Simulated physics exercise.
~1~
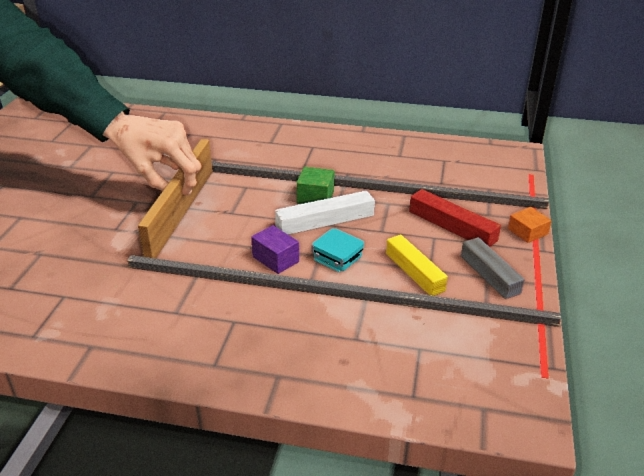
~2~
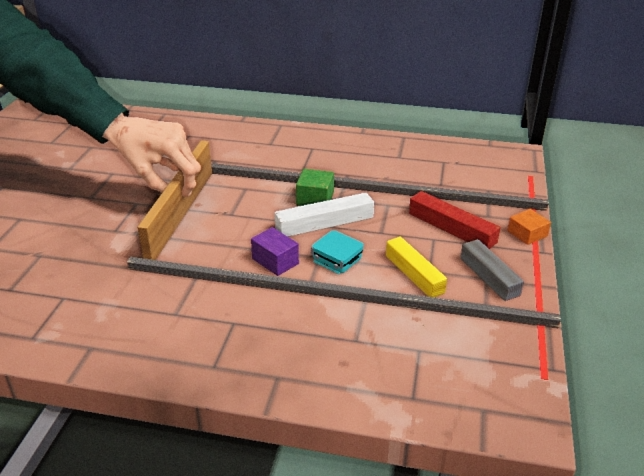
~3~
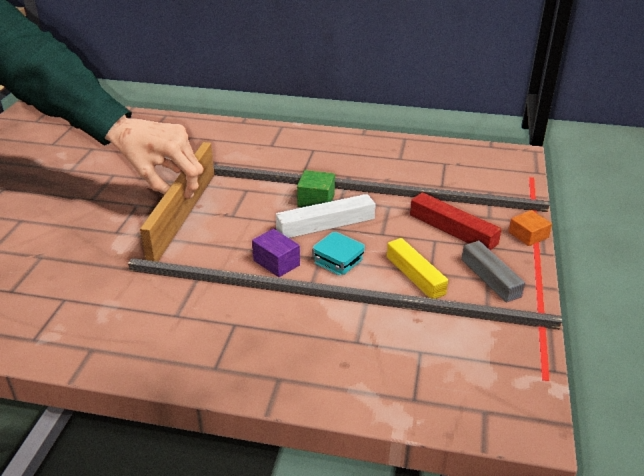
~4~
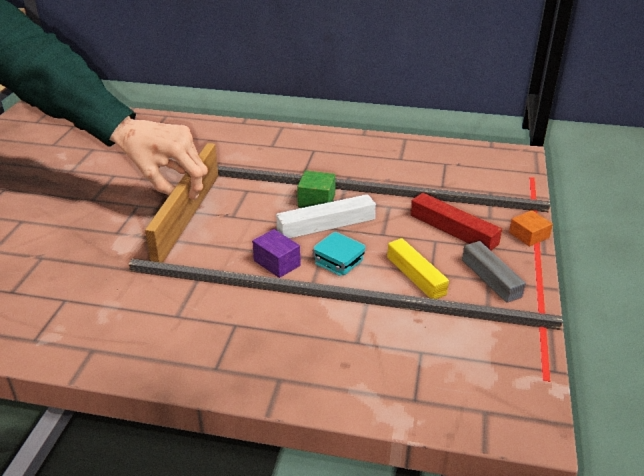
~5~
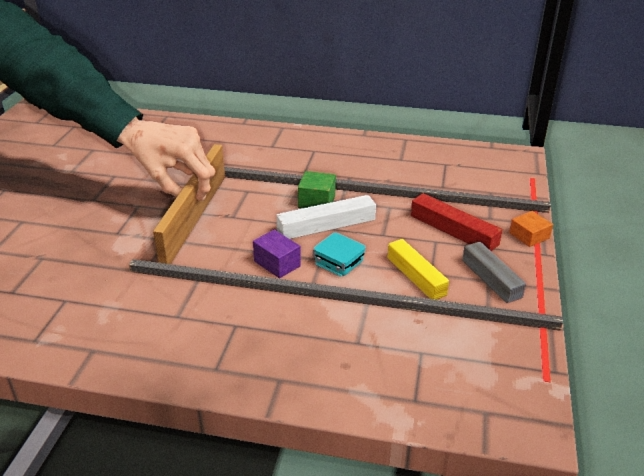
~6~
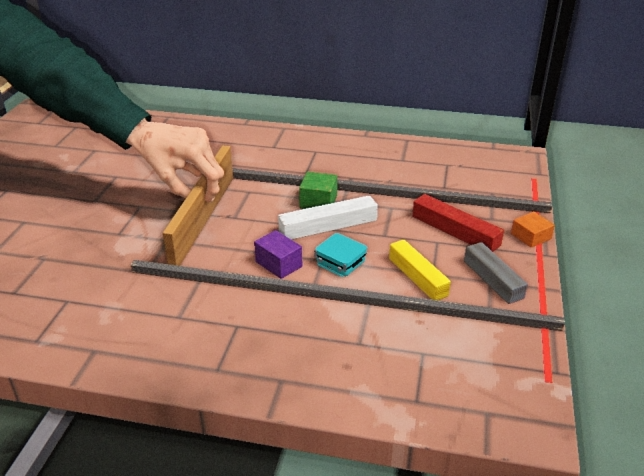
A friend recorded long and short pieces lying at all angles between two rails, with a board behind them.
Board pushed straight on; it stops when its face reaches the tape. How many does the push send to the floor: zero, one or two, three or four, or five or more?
Looks like at least five of them go over the edge.
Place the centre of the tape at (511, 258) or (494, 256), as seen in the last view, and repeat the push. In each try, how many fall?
That would be 4, then 3.
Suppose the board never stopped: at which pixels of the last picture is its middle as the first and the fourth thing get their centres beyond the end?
The middle is near (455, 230) first and near (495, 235) after.
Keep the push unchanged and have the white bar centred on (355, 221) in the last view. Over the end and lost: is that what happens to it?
In that case it goes down.
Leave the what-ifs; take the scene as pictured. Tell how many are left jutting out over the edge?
Count: 1.
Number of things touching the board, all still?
In total, 1.
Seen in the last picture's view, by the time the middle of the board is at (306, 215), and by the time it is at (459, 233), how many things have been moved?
Moved so far: 4, later 8.
Early on, none off yet; orange block at rest near (533, 229); grey stick at rest near (495, 272); red bar at rest near (456, 223).
A while later, none off yet; orange block moving near (537, 229); grey stick travelled a little near (525, 282); red bar travelled about its own width near (527, 243).
Finally, the number that fall off is five or more; lost, purple block, white bar, turquoise case, yellow stick, red bar, grey stick and orange block.
